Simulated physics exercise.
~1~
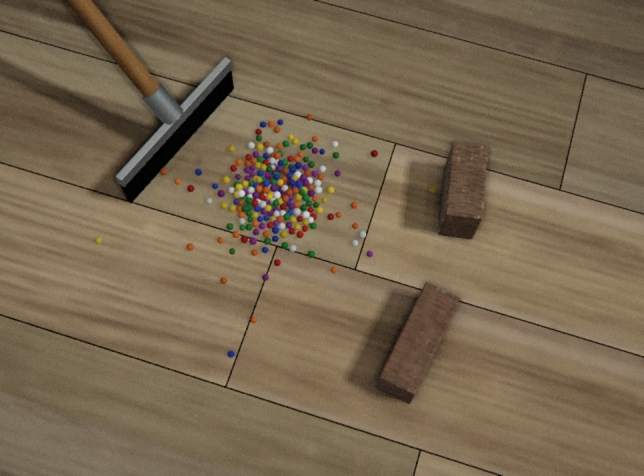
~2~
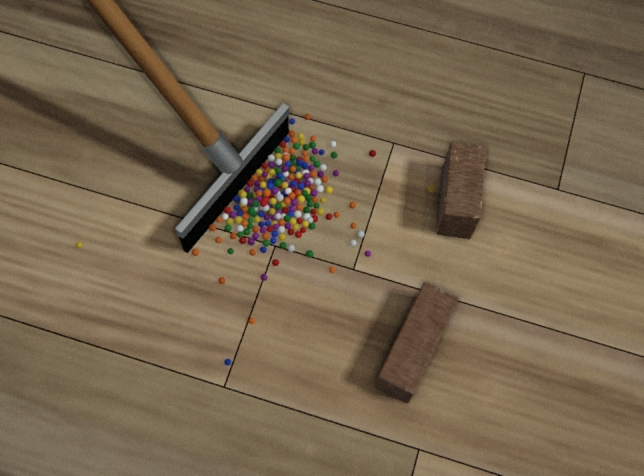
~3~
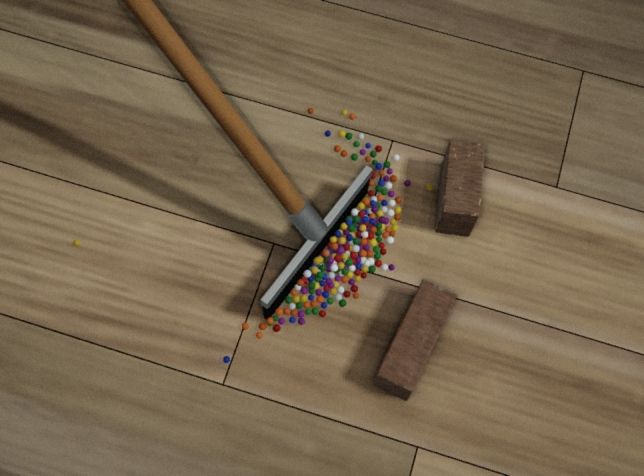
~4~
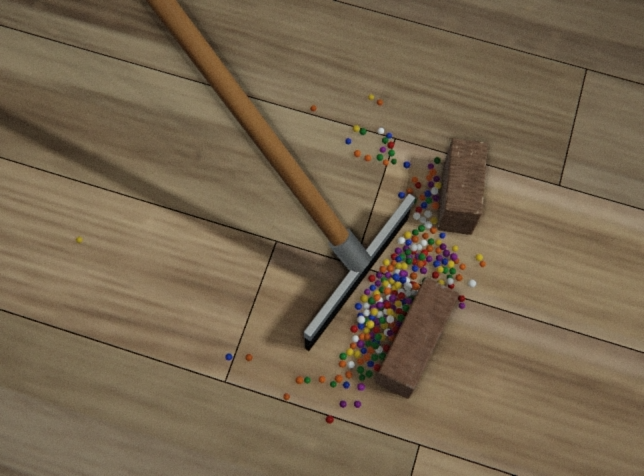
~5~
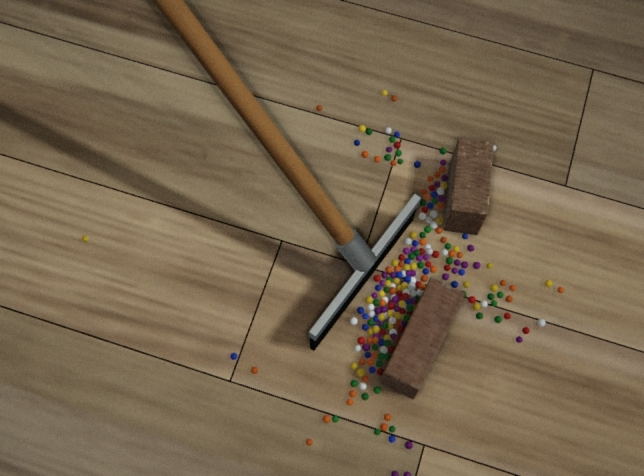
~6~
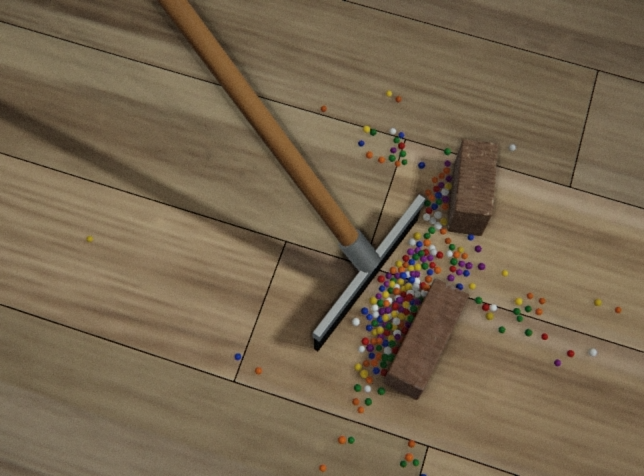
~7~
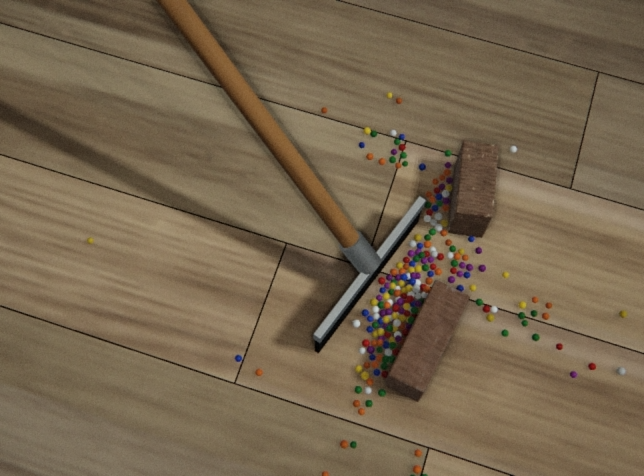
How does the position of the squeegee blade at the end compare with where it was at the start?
At the start the blade is at the upper left, on the left side of the bead pile. By the end it has moved right and down and rests just short of the two brown blocks, with beads crowded between it and them.
